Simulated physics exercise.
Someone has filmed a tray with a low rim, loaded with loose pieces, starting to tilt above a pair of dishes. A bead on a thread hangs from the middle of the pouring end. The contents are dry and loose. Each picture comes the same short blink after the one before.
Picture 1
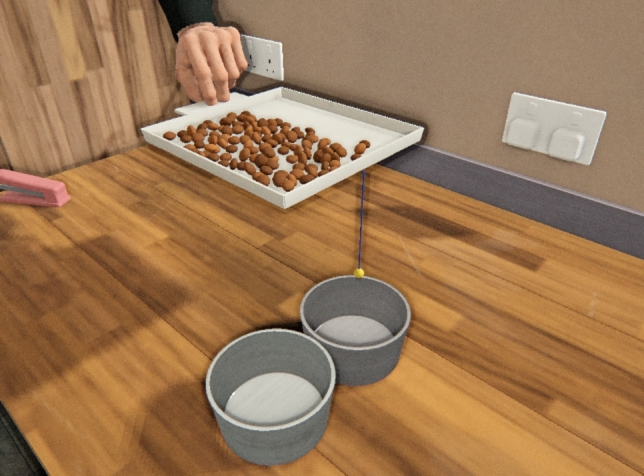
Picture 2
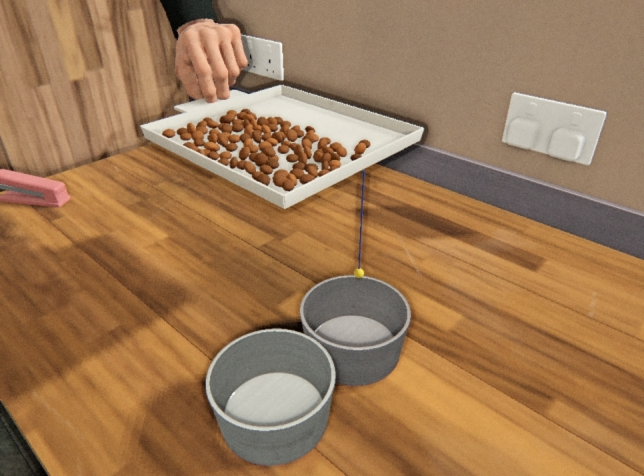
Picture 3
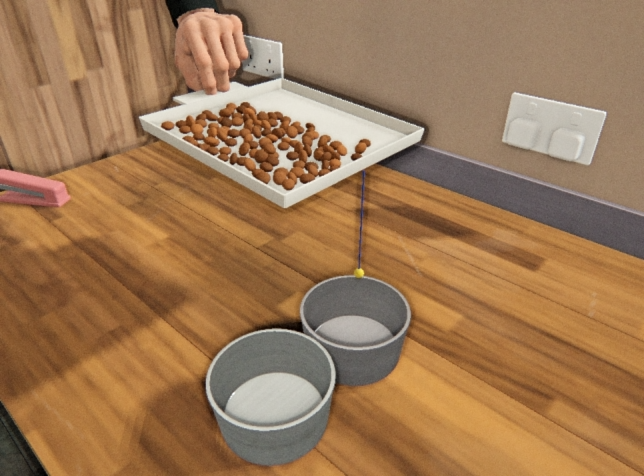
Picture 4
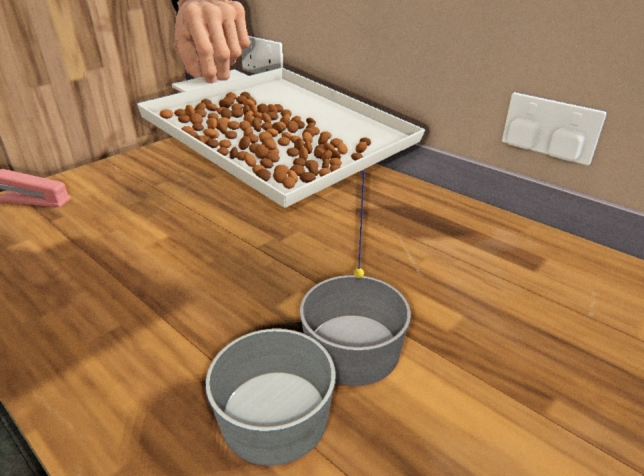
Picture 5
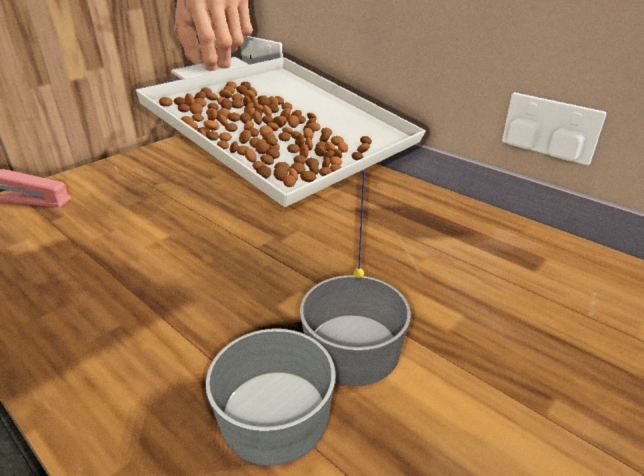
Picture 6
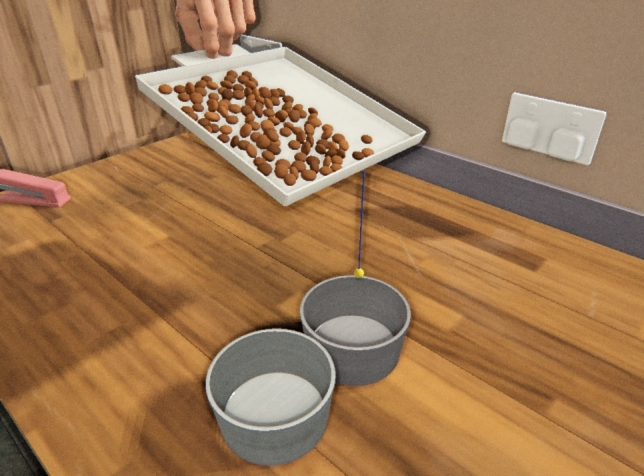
A white tray of brown kibble, held by a hand at its far end, tilted gradually toward its near edge above two gray dishes on a wooden surface, while the kibble stayed on it.
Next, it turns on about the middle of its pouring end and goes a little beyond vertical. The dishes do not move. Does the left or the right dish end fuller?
The right-hand dish gets more.
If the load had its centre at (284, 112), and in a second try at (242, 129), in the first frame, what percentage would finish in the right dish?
In turn 30 and 40 in a hundred.
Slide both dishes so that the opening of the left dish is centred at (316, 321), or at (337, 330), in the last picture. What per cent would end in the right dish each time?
Roughly 20 per cent, and 40 per cent.
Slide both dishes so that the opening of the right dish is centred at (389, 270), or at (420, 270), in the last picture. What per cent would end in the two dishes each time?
Near 50 % and 90 %.
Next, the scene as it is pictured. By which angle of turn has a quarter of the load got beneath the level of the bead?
At about 100°.
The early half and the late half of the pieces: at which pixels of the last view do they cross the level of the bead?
The first part at (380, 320); the rest at (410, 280).
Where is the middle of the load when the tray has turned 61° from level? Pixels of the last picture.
Roughly at (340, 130).
Soon after the last picture, tray tipped steeply; nearly all on the tray; a stray few in the air.
A little later, tray tipped past a quarter turn; about two thirds on the tray; a small part in the right dish; a stray few outside both; about a quarter in the air.
Later still, tray tipped past a quarter turn; about a third in the right dish; about two thirds outside both.
At rest, tray tipped past a quarter turn; none in the left dish; about a third in the right dish; about two thirds outside both.
